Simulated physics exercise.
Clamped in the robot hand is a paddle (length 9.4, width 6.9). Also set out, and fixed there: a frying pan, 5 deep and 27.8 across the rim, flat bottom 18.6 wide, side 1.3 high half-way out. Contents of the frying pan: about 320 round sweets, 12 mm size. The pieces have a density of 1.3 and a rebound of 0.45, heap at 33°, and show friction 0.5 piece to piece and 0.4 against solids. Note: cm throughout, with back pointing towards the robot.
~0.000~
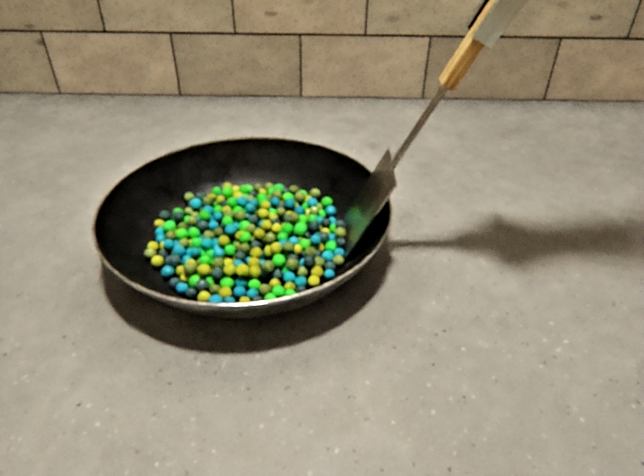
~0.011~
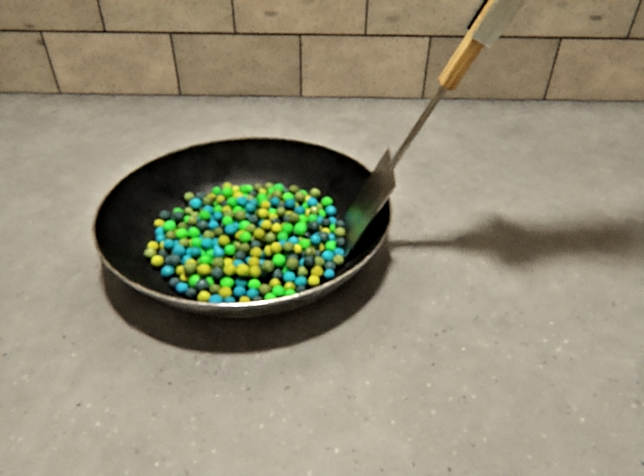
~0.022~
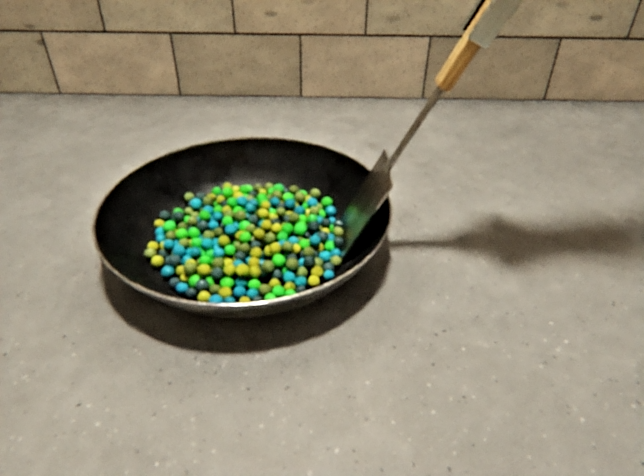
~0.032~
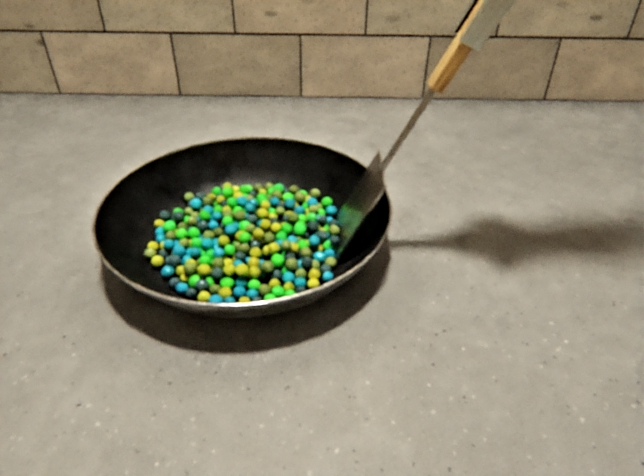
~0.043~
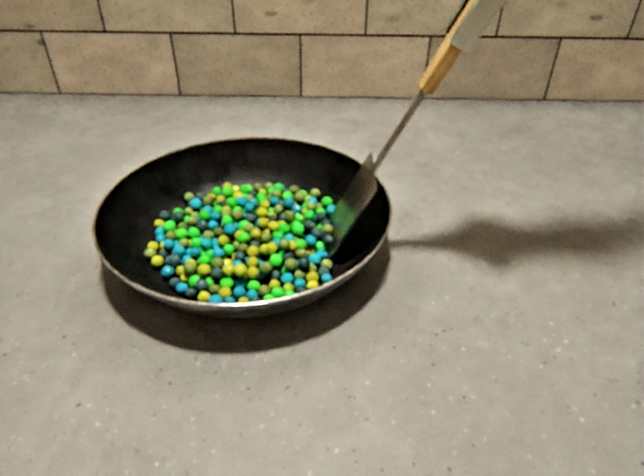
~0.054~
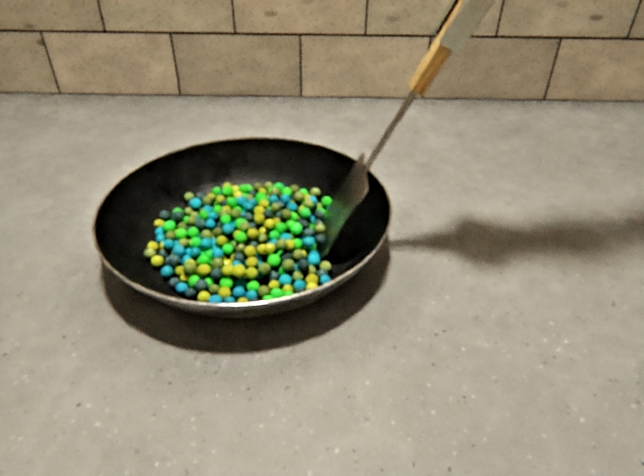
The clip opens on a dark frying pan of small green, blue and yellow balls on a grey counter, with a wooden-handled metal paddle resting inside its right edge. The paddle stays almost still at first, then slides slightly left, nudging the nearest balls while the pan remains in place.
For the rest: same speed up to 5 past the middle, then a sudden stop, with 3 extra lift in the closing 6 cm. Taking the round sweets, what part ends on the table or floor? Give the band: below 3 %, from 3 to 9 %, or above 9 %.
Band: Below 3 %.
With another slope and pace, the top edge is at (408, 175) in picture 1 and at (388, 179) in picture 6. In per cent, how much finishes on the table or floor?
Some 0 percent ends up on the table or floor.
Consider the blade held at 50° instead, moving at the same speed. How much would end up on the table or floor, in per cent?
Result, estimated: 0 %.
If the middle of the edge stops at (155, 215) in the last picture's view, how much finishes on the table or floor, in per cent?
Roughly 5 per cent, I'd say.
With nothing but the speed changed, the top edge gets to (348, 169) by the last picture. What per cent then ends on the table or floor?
My guess is around 5 percent.
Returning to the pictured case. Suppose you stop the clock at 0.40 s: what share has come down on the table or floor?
Close to 0 per cent of the load.
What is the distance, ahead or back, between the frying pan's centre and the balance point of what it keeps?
I'd put it at roughly 4.0 cm toward the front.
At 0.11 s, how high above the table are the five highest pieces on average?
Estimated height above table: Approx. 4 cm.
By 0.11 s, sloping 64°, highest piece 4 above the table; 322 in the frying pan.
By 0.17 s, sloping 64°, highest piece 5 above the table; 322 in the frying pan.
By 0.40 s, sloping 64°, highest piece 4 above the table; 322 in the frying pan.
By 1.45 s, sloping 64°, highest piece 4 above the table; 322 in the frying pan.
Final count, 322 in the frying pan. That is 0 % on the table or floor.
